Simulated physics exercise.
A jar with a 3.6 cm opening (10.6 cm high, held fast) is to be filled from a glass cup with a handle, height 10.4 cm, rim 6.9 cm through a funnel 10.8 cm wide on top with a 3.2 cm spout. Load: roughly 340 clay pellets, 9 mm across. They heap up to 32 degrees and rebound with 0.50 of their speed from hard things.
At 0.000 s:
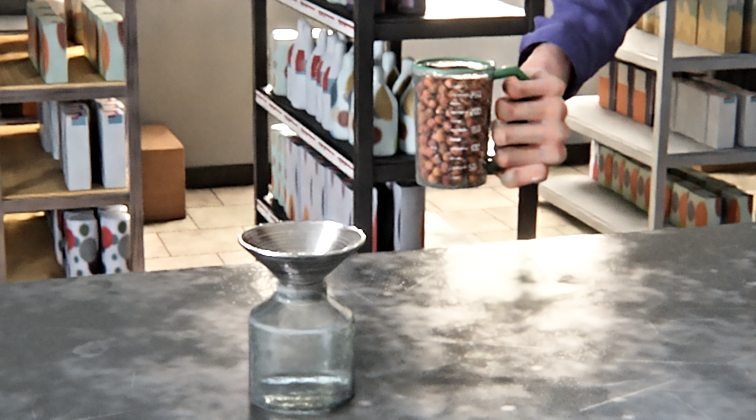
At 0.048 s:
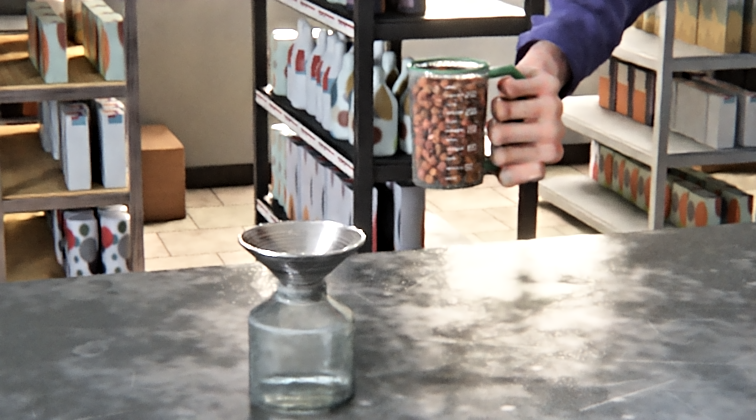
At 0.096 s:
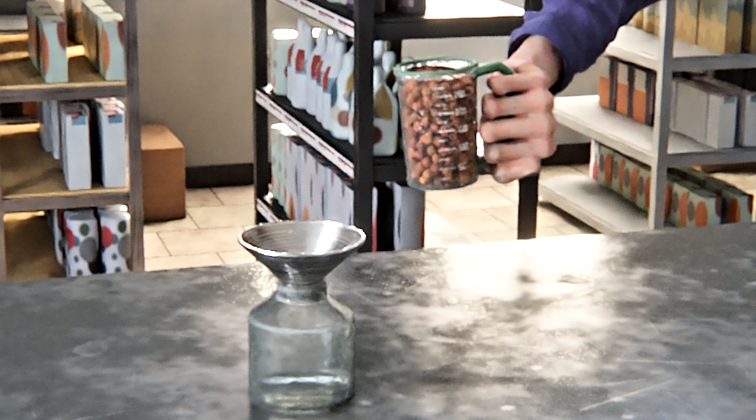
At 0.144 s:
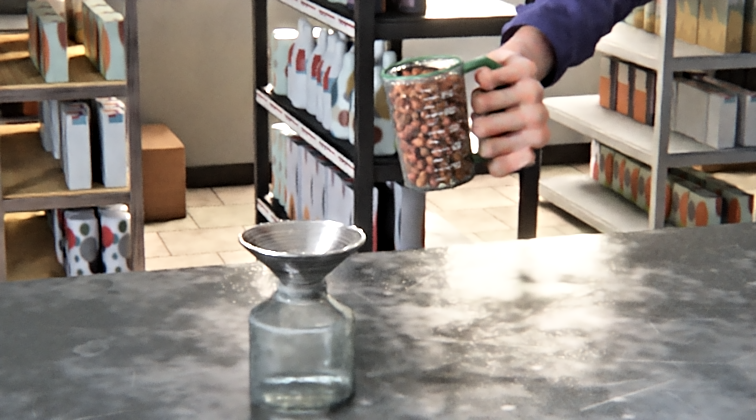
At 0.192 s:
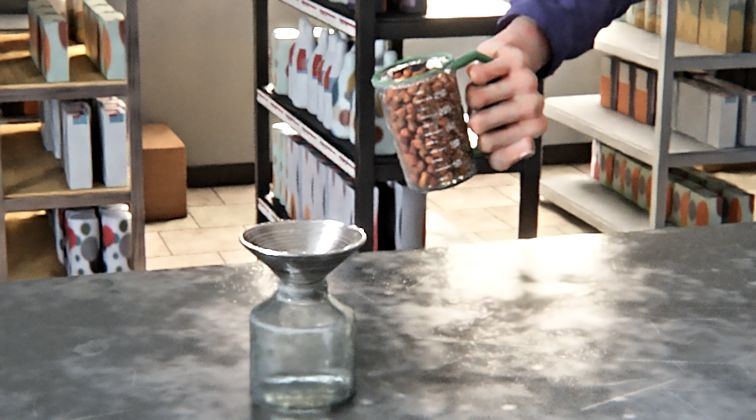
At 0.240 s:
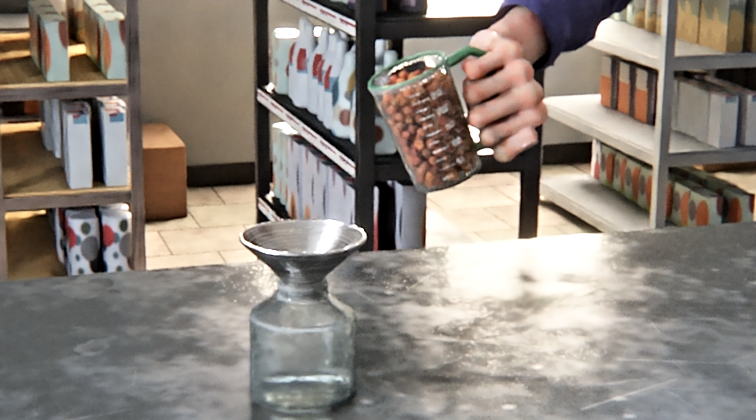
In a shop with shelves of boxes and bottles, seen from slightly above across a dark grey, sunlit countertop, the view stays still. A clear glass jar with a silver metal funnel in its neck stands left of centre, while a hand in a purple sleeve holds a green-rimmed glass cup of reddish-brown pellets at upper right. The hand moves the cup slightly left, then tilts it progressively toward the funnel side.
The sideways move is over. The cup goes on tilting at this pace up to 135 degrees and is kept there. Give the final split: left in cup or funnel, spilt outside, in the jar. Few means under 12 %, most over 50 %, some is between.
Still above: Hardly any, spilt: The bulk, jar: A part.
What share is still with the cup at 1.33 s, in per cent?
Some 0 per cent of the load.
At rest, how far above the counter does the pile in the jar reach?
Roughly 2.5 cm.
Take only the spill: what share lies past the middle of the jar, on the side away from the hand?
About 10 per cent.
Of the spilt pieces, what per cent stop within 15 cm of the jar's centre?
Roughly 80 per cent.
Then, at 0.66 s, tilt 76 degrees; the cup holds 100 %, the jar 0 %.
After 0.95 s, tilt 113 degrees; the cup holds 85 %, the jar 5 %.
Then, at 1.33 s, tilt 135 degrees; the cup holds 0 %, the jar 20 %.
By 2.2 s all is still; still above 0 %, spilt 75 %, jar 25 %.
